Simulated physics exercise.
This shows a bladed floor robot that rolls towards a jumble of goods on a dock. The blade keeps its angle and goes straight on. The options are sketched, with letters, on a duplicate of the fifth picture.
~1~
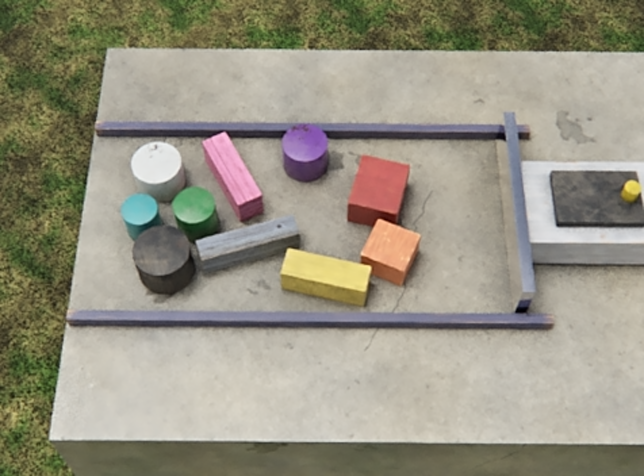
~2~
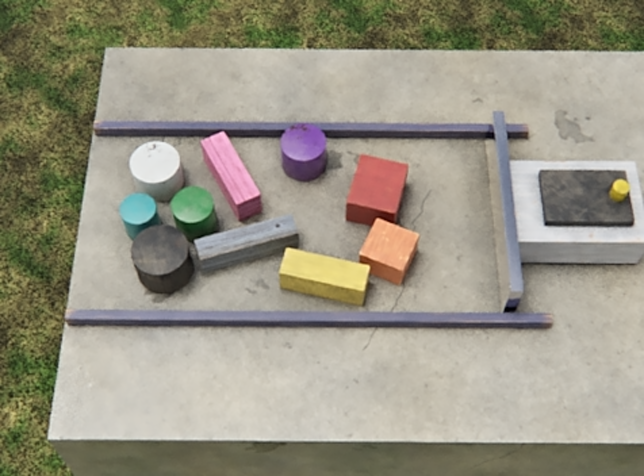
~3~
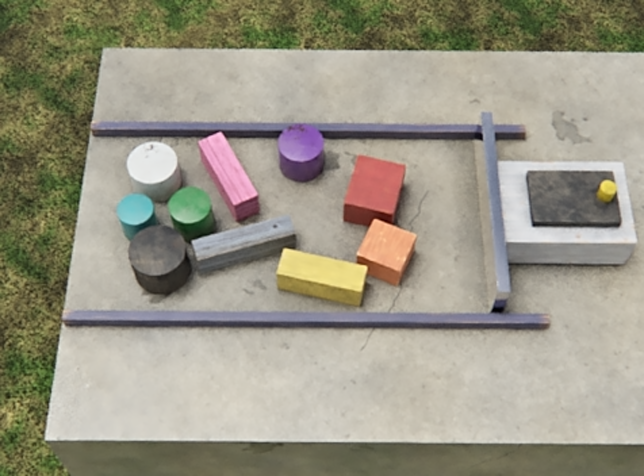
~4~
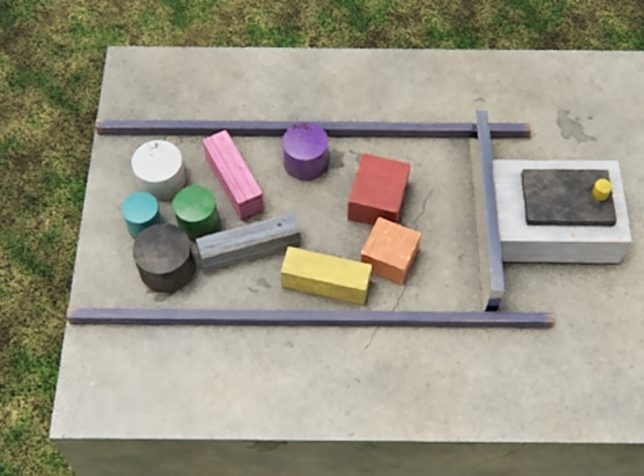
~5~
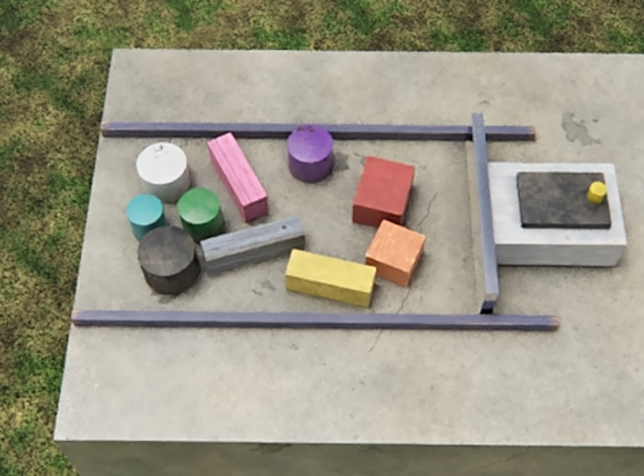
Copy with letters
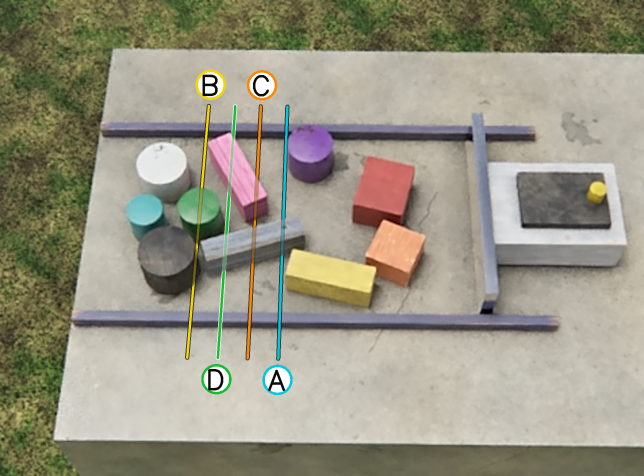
The clip shows a bladed floor robot on a concrete dock rolling a short distance left between two rails towards a jumble of coloured canisters, blocks and sticks, which stay in place while the view shifts slightly.
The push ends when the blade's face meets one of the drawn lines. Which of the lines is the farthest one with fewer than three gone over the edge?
At B, and not beyond.
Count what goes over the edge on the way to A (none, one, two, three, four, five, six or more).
By then, none.
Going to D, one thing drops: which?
The black canister goes over.
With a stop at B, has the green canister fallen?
No.
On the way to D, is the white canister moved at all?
Yes.
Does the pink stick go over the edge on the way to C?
By then, no.
On the marked copy, A at (283, 223); B at (199, 222); C at (255, 223); D at (227, 223).
Taking B. A third of the way, robot (452, 198); orange crate (345, 250); red crate (348, 196).
Two thirds of the way, robot (348, 197); black canister (96, 272); turquoise canister (136, 220).
When it is over, robot (271, 196); black canister over the edge; turquoise canister over the edge; two fallen.
As for the rest, A is within the limit but short; C is within the limit but short; D is within the limit but short.
